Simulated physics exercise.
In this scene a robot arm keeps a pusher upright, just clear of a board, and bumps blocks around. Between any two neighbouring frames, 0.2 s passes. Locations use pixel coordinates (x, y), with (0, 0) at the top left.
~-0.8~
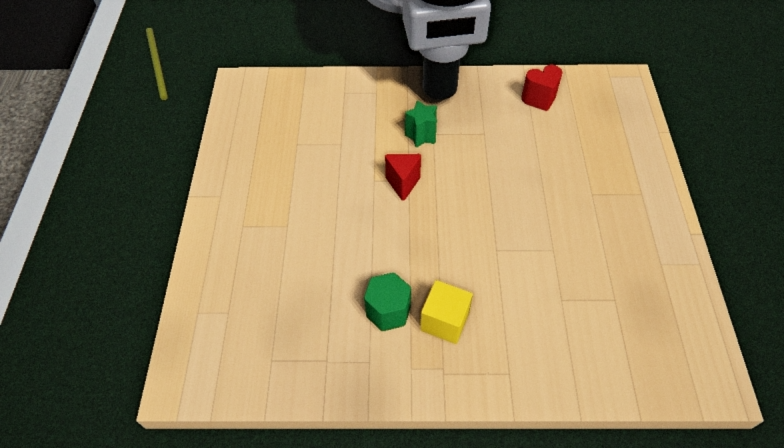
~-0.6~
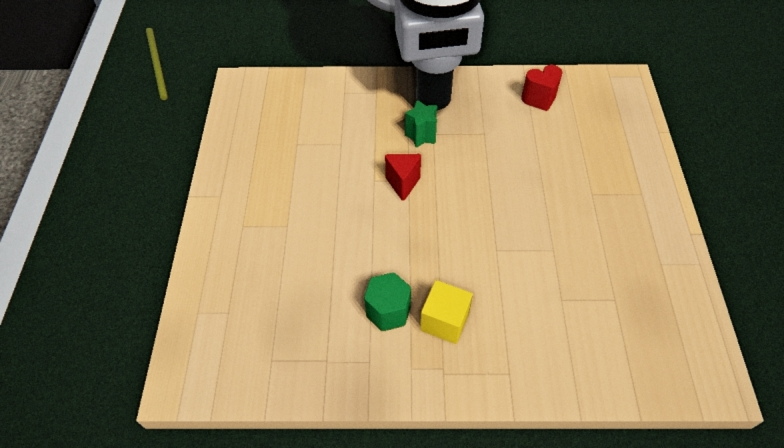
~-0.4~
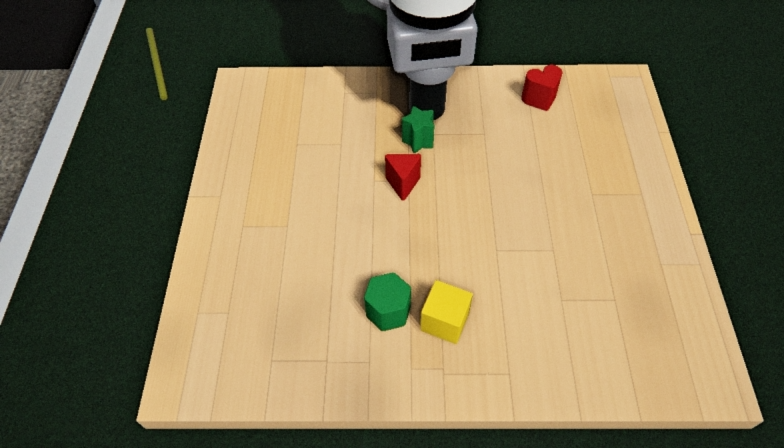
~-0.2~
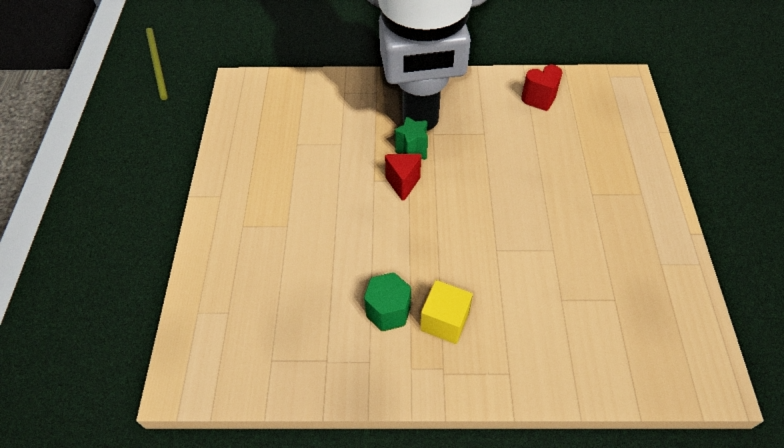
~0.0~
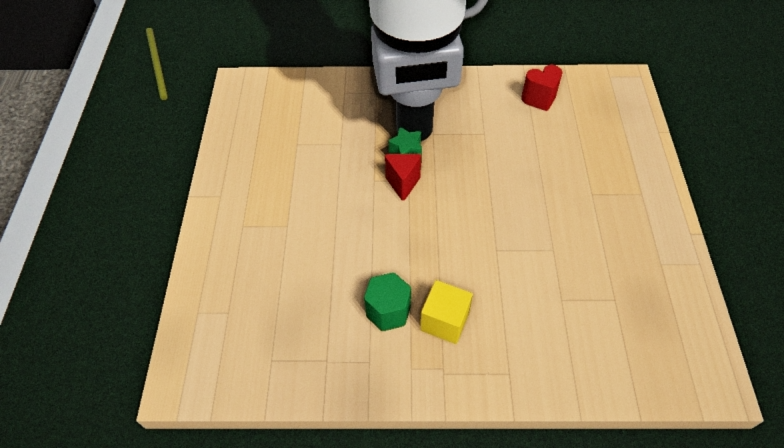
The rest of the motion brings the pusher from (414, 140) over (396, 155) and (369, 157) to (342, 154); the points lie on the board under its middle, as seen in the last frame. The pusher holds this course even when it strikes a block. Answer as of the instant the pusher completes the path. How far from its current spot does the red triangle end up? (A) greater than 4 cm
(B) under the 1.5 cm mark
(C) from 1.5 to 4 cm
C: From 1.5 to 4 cm.
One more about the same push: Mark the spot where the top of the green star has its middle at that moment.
Expect it around (379, 159).
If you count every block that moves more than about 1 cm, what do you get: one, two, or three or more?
Count: Two.
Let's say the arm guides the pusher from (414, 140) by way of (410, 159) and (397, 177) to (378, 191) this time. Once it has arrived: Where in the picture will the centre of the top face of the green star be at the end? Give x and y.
It is going to be at (366, 195).
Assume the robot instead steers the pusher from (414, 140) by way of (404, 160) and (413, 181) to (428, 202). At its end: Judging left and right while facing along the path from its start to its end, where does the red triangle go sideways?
So, looking from the first point of the path to the last, the red triangle moves rightwards.
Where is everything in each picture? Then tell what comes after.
The first frame shows pusher tip at (440, 88); block tops, red triangle at (403, 162); green star at (423, 112).
The second frame shows pusher at (434, 98); blocks unchanged.
The third frame shows pusher at (427, 109); green star at (419, 118).
The fourth frame shows pusher at (421, 119); green star at (413, 129).
The fifth frame shows pusher at (415, 129); red triangle at (403, 162); green star at (407, 140).
What follows on the original path. Halfway along, pusher at (382, 147); red triangle at (400, 177), turned 25° anticlockwise; green star at (381, 160), turned 15° anticlockwise.
At the end, pusher at (340, 143); red triangle at (400, 177), turned 30° anticlockwise; green star at (379, 159), turned 20° anticlockwise.
